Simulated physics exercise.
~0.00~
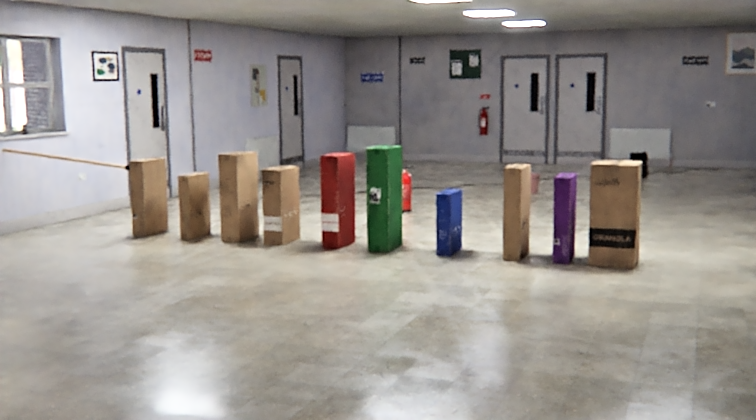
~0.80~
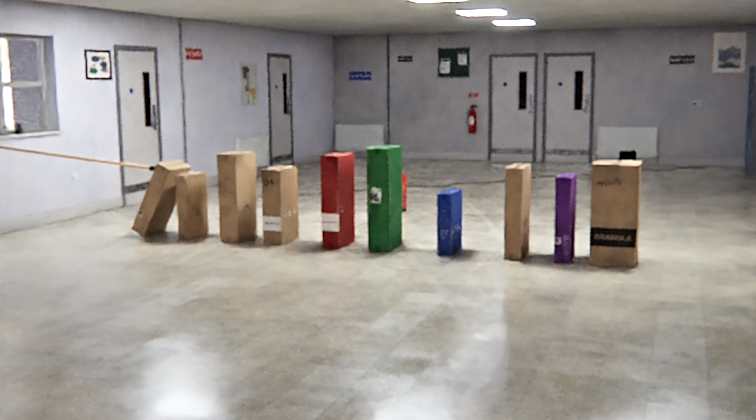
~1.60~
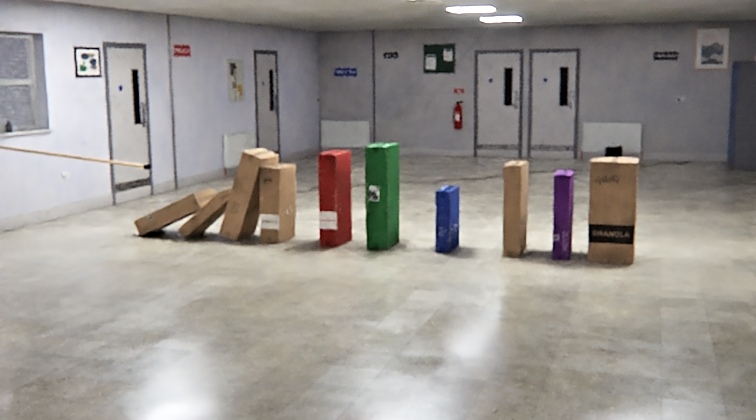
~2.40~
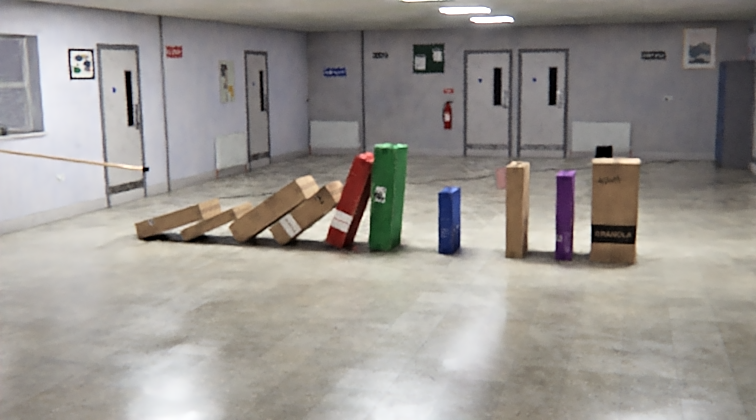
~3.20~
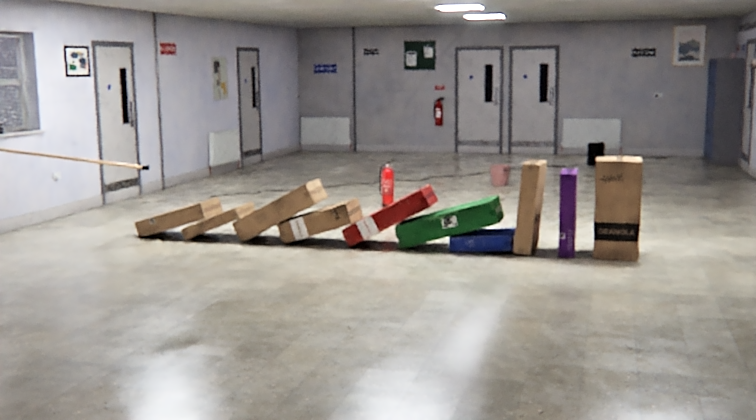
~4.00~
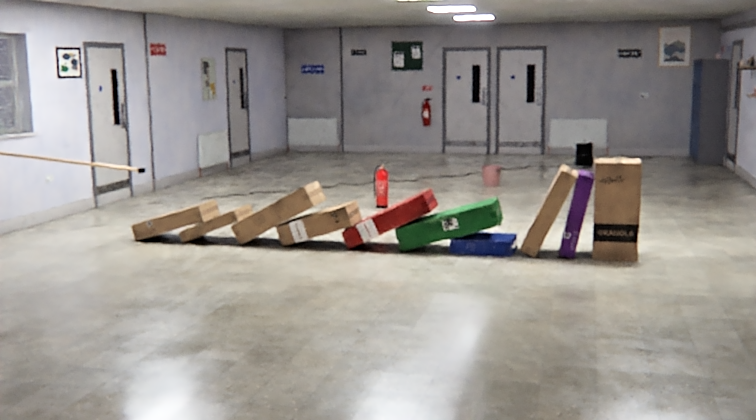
We see a pole push the leftmost in a row of upright cartons, toppling the boxes rightward one after another, including the red, green and blue ones, until a tan carton leans on the slightly tilted purple one beside the large carton still standing at the end.
